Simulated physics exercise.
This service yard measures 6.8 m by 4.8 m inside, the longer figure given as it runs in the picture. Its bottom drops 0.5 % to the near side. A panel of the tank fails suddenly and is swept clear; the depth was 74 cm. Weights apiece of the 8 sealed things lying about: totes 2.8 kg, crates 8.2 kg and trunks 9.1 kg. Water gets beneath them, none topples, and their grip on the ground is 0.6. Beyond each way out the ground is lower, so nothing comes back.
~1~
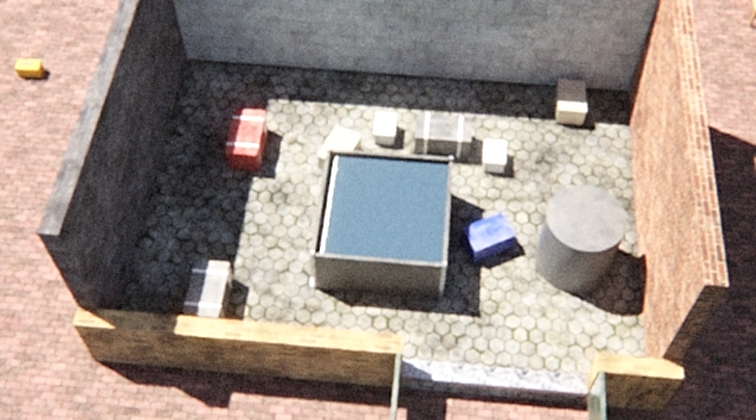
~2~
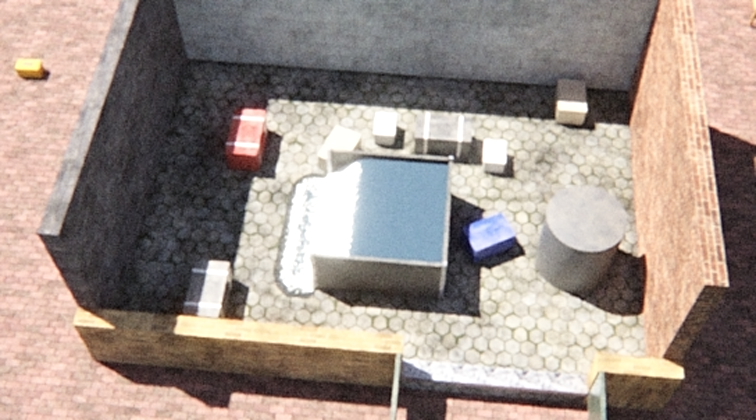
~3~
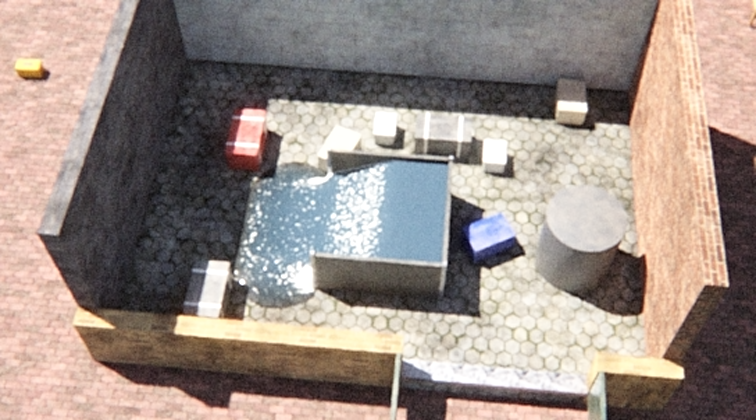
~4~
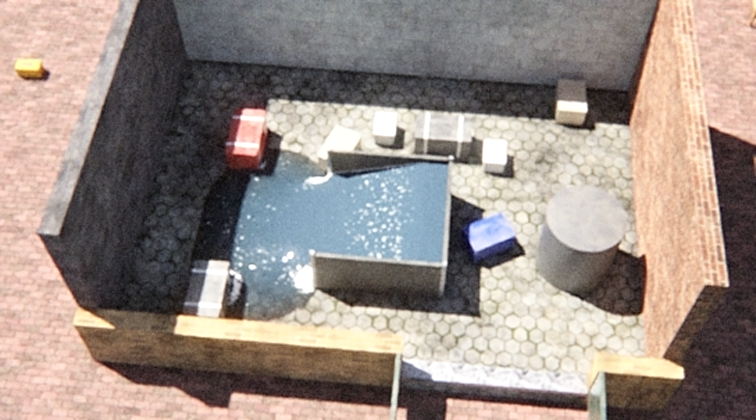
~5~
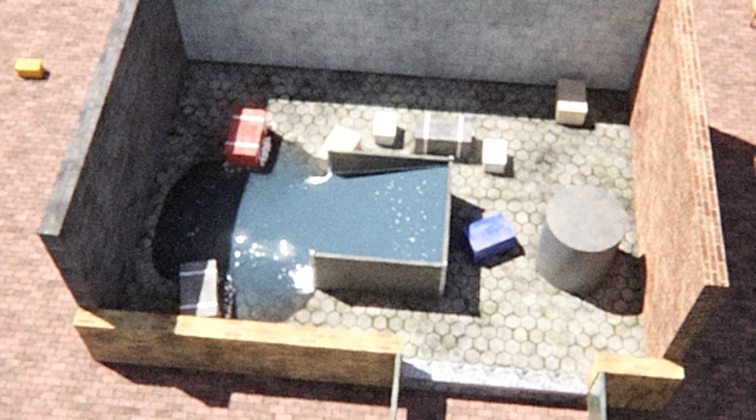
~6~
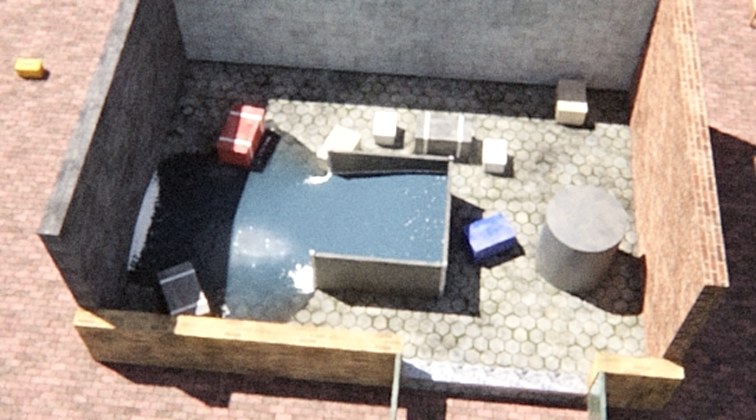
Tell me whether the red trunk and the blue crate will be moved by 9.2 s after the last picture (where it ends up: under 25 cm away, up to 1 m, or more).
Red trunk ends far away, blue crate moves a short way.
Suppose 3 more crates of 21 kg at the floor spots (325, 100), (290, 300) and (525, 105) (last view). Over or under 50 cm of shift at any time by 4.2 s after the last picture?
In that order: Past it, more, less.
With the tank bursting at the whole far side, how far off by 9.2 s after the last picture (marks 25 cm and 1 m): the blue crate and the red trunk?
In that case the blue crate gets carried off, the red trunk gets carried off.
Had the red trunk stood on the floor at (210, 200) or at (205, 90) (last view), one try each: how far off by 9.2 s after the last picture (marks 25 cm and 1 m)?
In that order: It ends far away; it gets carried off.
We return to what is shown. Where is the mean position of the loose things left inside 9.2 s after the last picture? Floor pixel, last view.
Near (506, 208).
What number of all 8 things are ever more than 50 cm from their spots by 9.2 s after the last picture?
That makes 7.
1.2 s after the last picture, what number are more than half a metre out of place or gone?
I count 1.
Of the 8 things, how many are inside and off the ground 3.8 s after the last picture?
1 of them.
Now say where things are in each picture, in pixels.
The red trunk at (245, 131), on the bottom; the blue crate at (489, 231) rests on the ground; 2.6 m2 under water; 0 of 8 have shifted, in the first picture.
The red trunk at (245, 131) rests on the ground; the blue crate at (489, 231), on the bottom; 3.6 m2 under water; 0 of 8 have shifted, in the second picture.
The red trunk at (245, 131) rests on the ground; the blue crate at (489, 231), on the bottom; 4.9 m2 under water; 0 of 8 have shifted, in the third picture.
The red trunk at (245, 131), on the bottom; the blue crate at (489, 231) rests on the ground; water covers 6.4 m2; 0 of 8 have shifted, in the fourth picture.
The red trunk at (245, 131) rests on the ground; the blue crate at (489, 231) rests on the ground; 8.1 m2 under water; 1 of 8 have shifted, in the fifth picture.
The red trunk at (240, 128), on the bottom, 9 cm from its start; the blue crate at (489, 231) rests on the ground; water covers 9.6 m2; 2 of 8 have shifted, in the sixth picture.
Then, 1.2 s after the last picture the red trunk is near (213, 60), 1.4 m from its start, afloat; the blue crate is near (489, 231), 0.0 m from its start, aground; 0 of 8 are out; 2 afloat.
Then, 3.8 s after the last picture the red trunk is near (392, 140), 2.1 m from its start, aground; the blue crate is near (489, 231), 0.0 m from its start, aground; 0 of 8 are out; 1 afloat.
Then, 6.2 s after the last picture the red trunk is near (427, 154), 2.6 m from its start, afloat; the blue crate is near (489, 231), 0.0 m from its start, aground; 0 of 8 are out; 6 afloat.
Then, 9.2 s after the last picture the red trunk is near (498, 159), 3.6 m from its start, afloat; the blue crate is near (472, 253), 0.4 m from its start, afloat; 1 of 8 are out; 7 afloat.
